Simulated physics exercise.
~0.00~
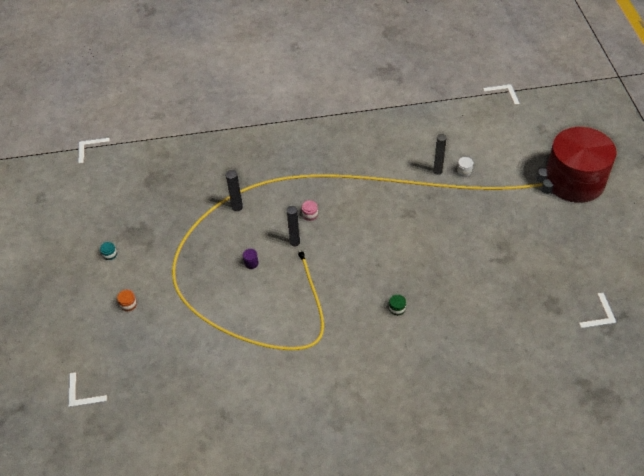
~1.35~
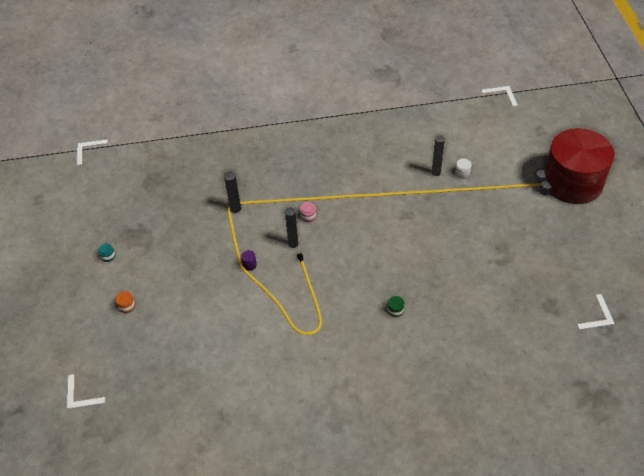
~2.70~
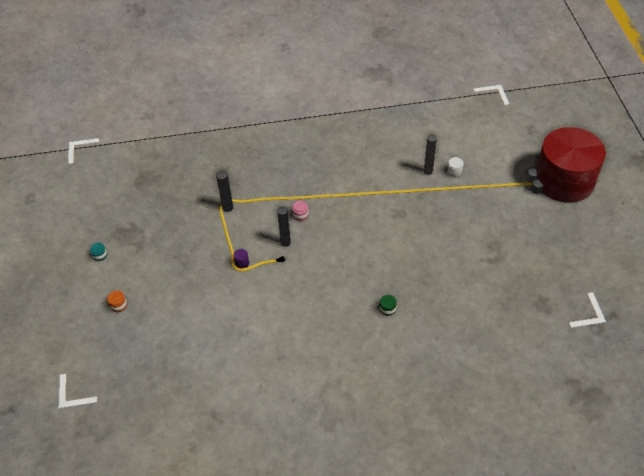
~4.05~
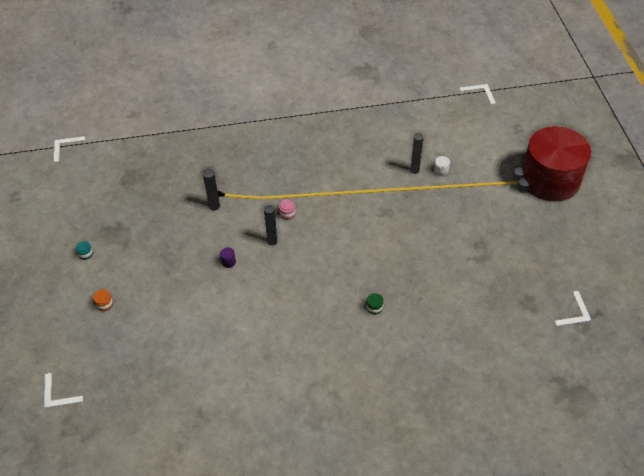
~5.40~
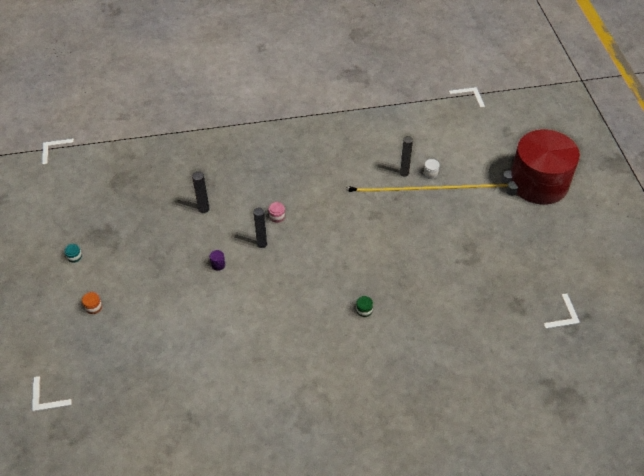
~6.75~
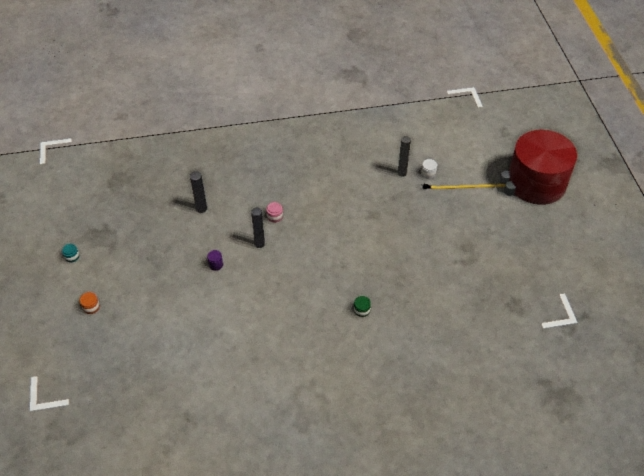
A yellow lead lying in a loop on the concrete floor is drawn toward a red reel at right, tightening against a dark post and a purple tub before slipping free, and ends as a short straight length beside the reel, the posts and six small containers still standing in place.
